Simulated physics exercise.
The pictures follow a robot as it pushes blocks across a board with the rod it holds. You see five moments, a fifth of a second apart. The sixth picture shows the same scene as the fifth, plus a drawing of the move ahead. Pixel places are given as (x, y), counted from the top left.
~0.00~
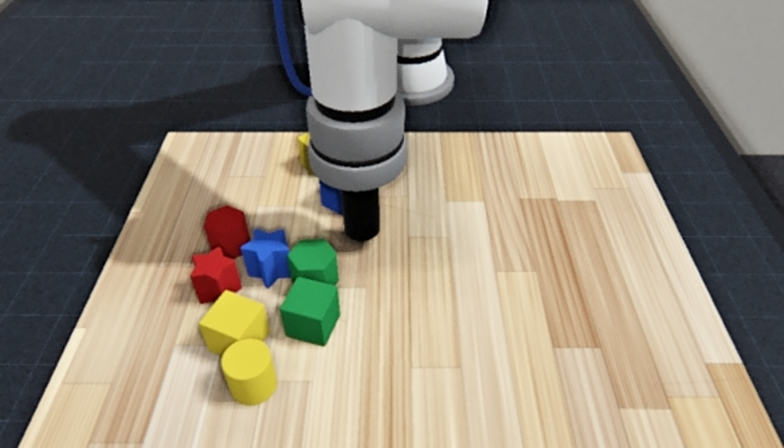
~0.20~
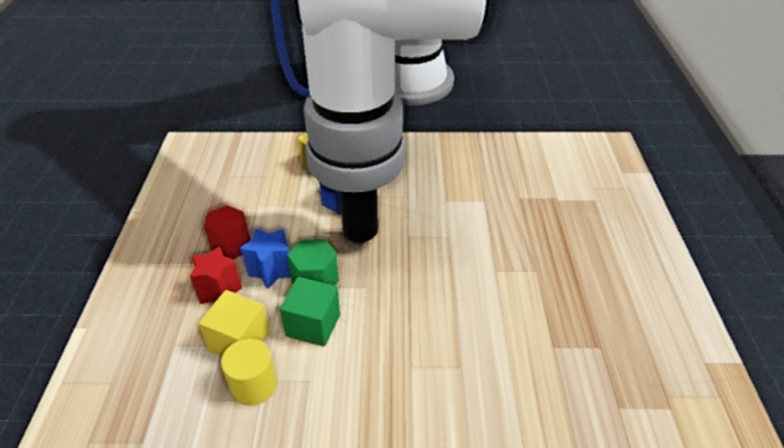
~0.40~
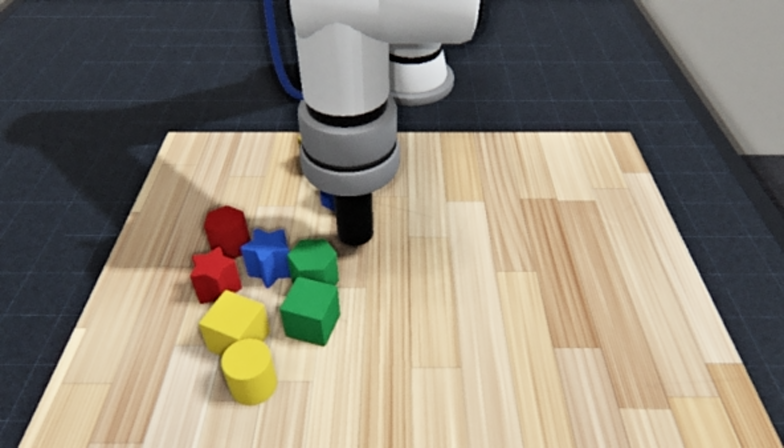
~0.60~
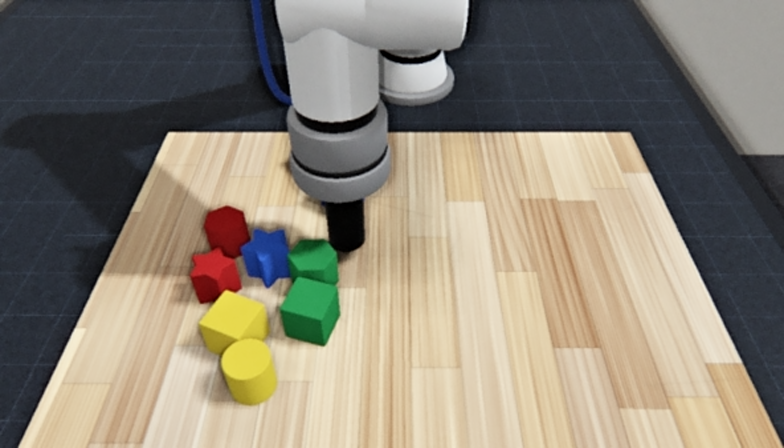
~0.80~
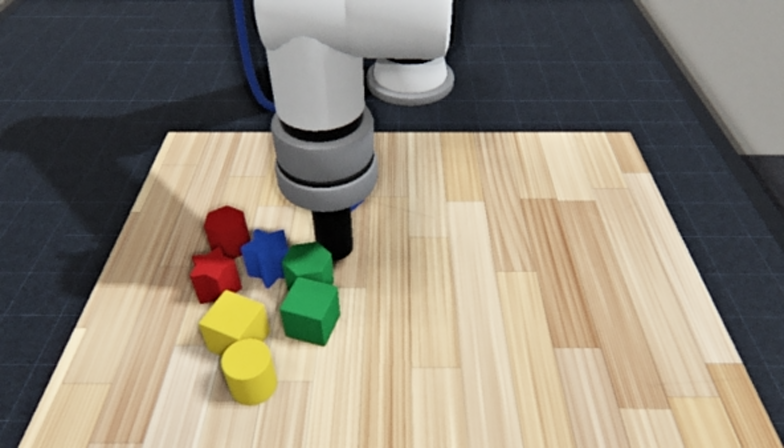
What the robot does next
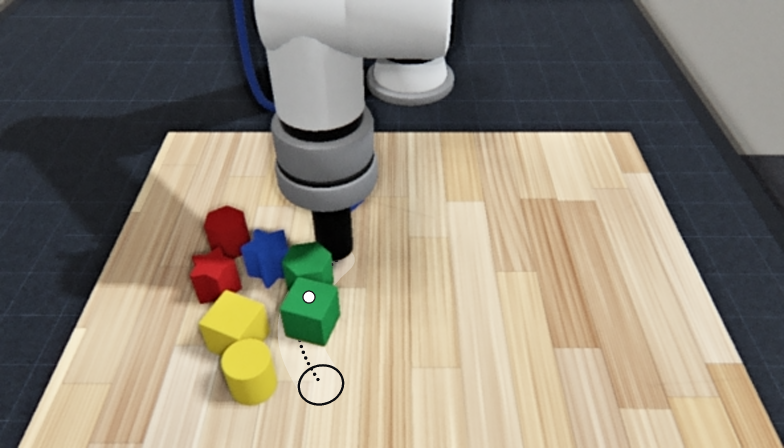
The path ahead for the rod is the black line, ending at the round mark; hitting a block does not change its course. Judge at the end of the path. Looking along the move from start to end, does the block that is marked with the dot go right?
Answer: No.
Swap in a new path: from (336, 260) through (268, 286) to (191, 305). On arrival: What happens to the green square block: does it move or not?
When the path is over, the green square block has left its spot.
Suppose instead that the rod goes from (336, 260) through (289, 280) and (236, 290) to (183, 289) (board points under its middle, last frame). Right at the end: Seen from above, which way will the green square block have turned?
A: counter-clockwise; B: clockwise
(A)
The drawn path runs from (336, 260) through (307, 295) and (299, 339) to (321, 384); the dot is on the green square block.
The first path, step by step. One third of the way, rod at (305, 282); yellow square block at (227, 318); blue star block at (259, 244), turned 25° clockwise; green six-sided block at (264, 288); green square block at (299, 313), turned 60° anticlockwise.
Two thirds of the way, rod at (297, 327); yellow square block at (199, 335), turned 45° clockwise; blue star block at (259, 244), turned 25° clockwise; green six-sided block at (247, 319), turned 20° clockwise; green square block at (304, 350), turned 55° anticlockwise.
At the end, rod at (319, 372); yellow square block at (198, 335), turned 45° clockwise; blue star block at (259, 244), turned 25° clockwise; green six-sided block at (247, 320), turned 20° clockwise; green square block at (321, 401), turned 25° anticlockwise.
